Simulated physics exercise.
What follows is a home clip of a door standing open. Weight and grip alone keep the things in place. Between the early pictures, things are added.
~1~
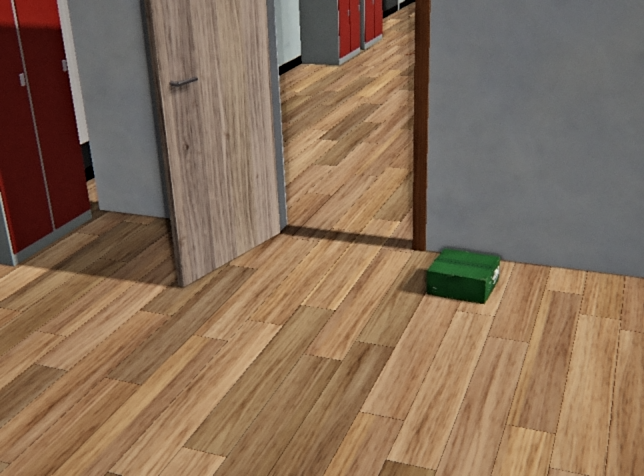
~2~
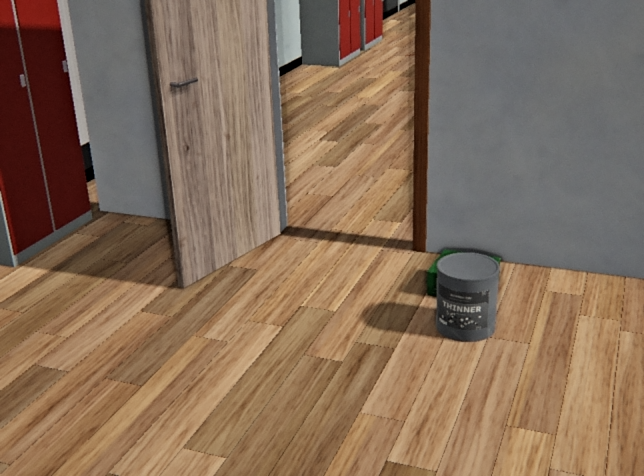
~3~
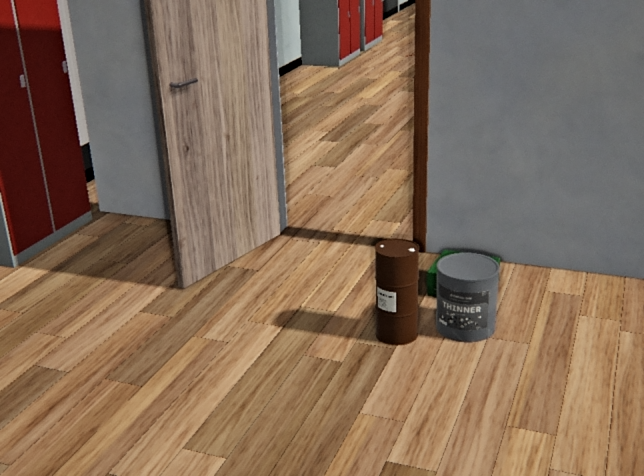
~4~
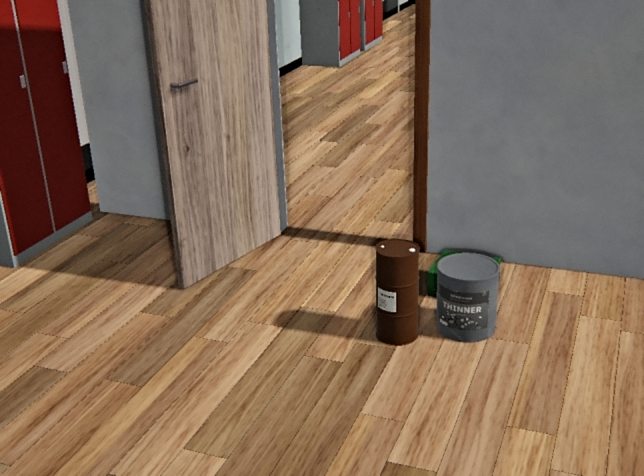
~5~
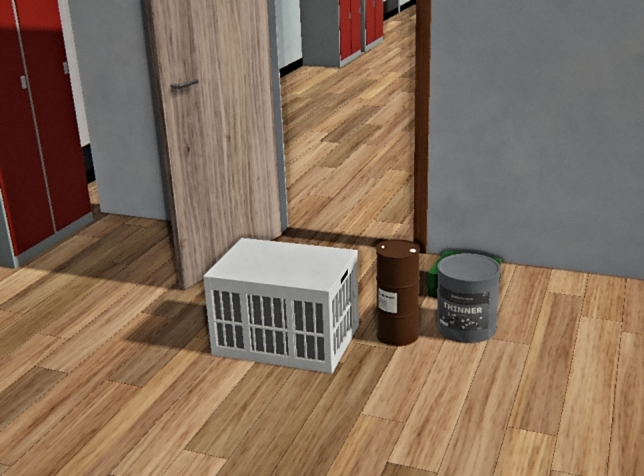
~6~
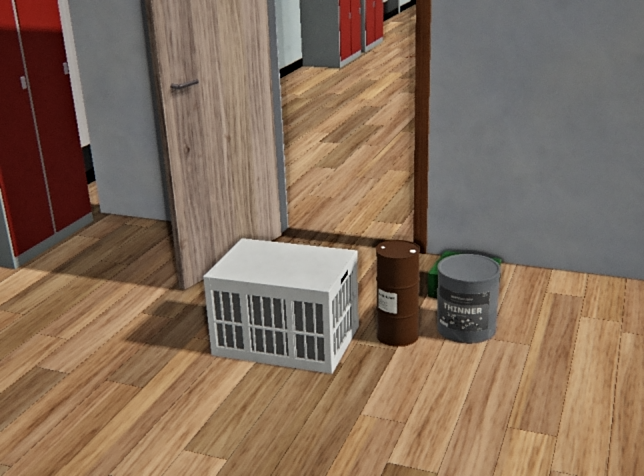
A wooden door stood wide open and still while a grey pail appeared in front of a green box by the wall, then a brown canister and a white chest appeared to its left.
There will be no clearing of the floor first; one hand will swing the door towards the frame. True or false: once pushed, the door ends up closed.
True.
Then, 0.90 s past the last view, open by 68°.
Then, 1.40 s past the last view, open by 31°.
Finally, open by 0°; all 4 still in place. Final places as the last picture's camera would see them, white chest near (285, 303).
